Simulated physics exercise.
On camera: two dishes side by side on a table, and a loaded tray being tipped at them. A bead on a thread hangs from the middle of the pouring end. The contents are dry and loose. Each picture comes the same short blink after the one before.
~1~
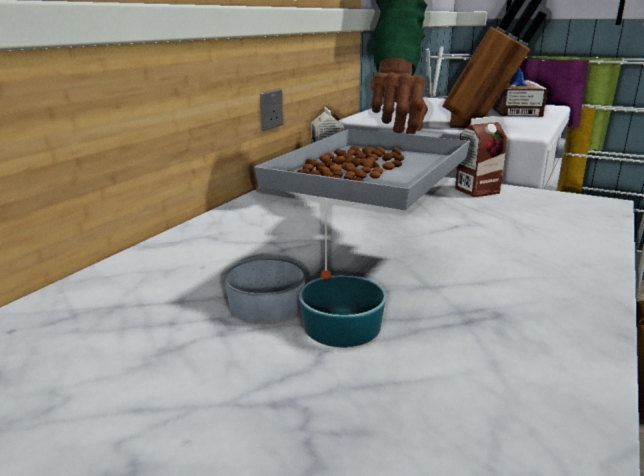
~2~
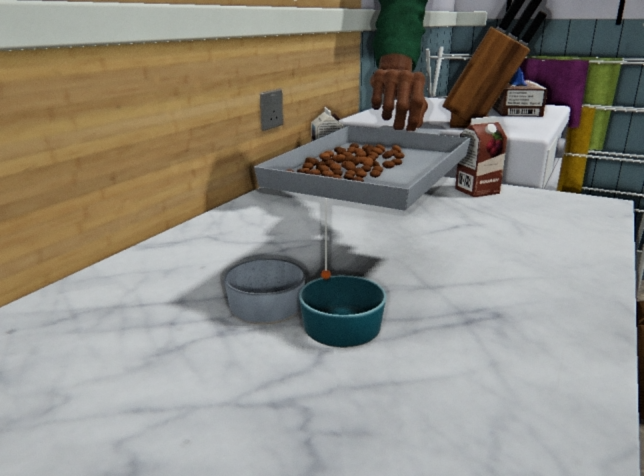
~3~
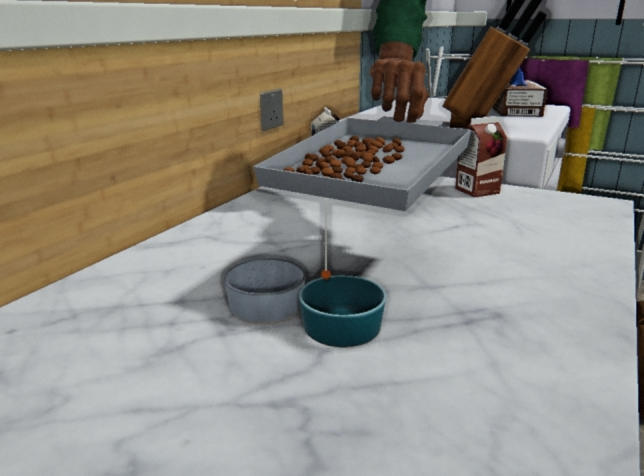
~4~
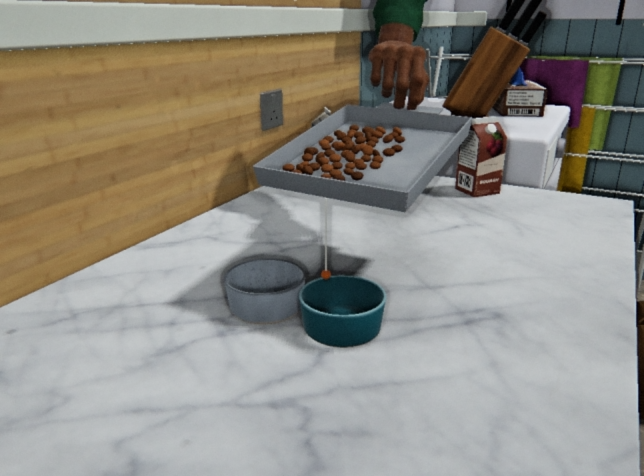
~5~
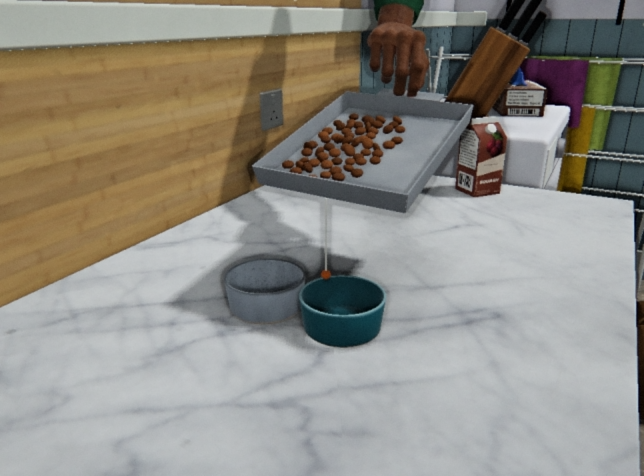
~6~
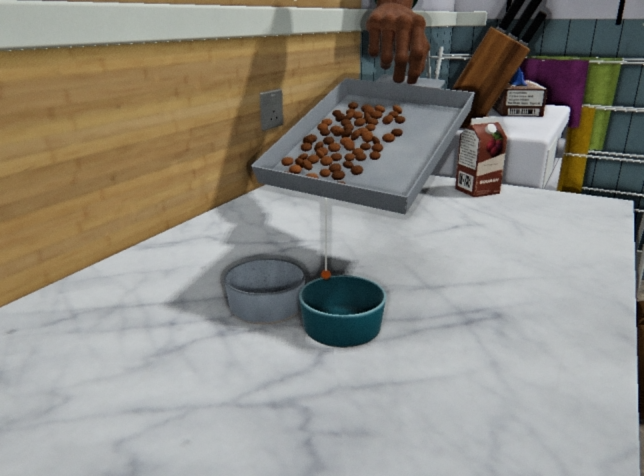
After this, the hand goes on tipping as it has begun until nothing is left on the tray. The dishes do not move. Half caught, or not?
In the dishes lies less than half of it.
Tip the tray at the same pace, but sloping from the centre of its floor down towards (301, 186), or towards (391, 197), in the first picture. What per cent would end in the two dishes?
Roughly 90 per cent, and 10 per cent.
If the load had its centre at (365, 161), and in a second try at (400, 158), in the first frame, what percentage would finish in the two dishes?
First some 20, then 30 per cent.
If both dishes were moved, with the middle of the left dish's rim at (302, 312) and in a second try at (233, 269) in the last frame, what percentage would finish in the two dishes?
Near 70 % and 10 %.
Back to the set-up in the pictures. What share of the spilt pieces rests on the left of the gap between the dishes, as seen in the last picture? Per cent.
About 50 per cent.
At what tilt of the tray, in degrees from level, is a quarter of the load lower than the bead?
At about 100°.
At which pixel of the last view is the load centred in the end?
Near (325, 357).
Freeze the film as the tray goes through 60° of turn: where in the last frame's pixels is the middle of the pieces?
Close to (328, 169).
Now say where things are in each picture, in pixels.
In the first picture, corners of the pouring end at (258, 167) and (407, 187), level; middle of the load at (347, 166), bits of dog kibble; left dish at (243, 305); right dish at (323, 328); bead on its thread at (326, 274).
In the second picture, corners of the pouring end at (258, 166) and (407, 188), level; middle of the load at (347, 165).
In the third picture, corners of the pouring end at (258, 166) and (406, 189), tipped barely, lowest at the right corner; middle of the load at (347, 161).
In the fourth picture, corners of the pouring end at (257, 165) and (406, 191), tipped a little, lowest at the right corner; middle of the load at (347, 154).
In the fifth picture, corners of the pouring end at (256, 165) and (406, 193), tipped a little, lowest at the right corner; middle of the load at (346, 148).
In the sixth picture, corners of the pouring end at (255, 165) and (405, 195), tipped clearly, lowest at the right corner; middle of the load at (346, 141); left dish at (243, 305); right dish at (323, 328).
Soon, tray tipped steeply; all on the tray.
A while on, tray tipped right over; about two thirds on the tray; a stray few in the right dish; a small part outside both; about a quarter in the air.
Towards the end, tray tipped past a quarter turn; about a quarter in the right dish; most outside both.
Finally, tray tipped past a quarter turn; about a quarter in the right dish; none in the left dish; most outside both.
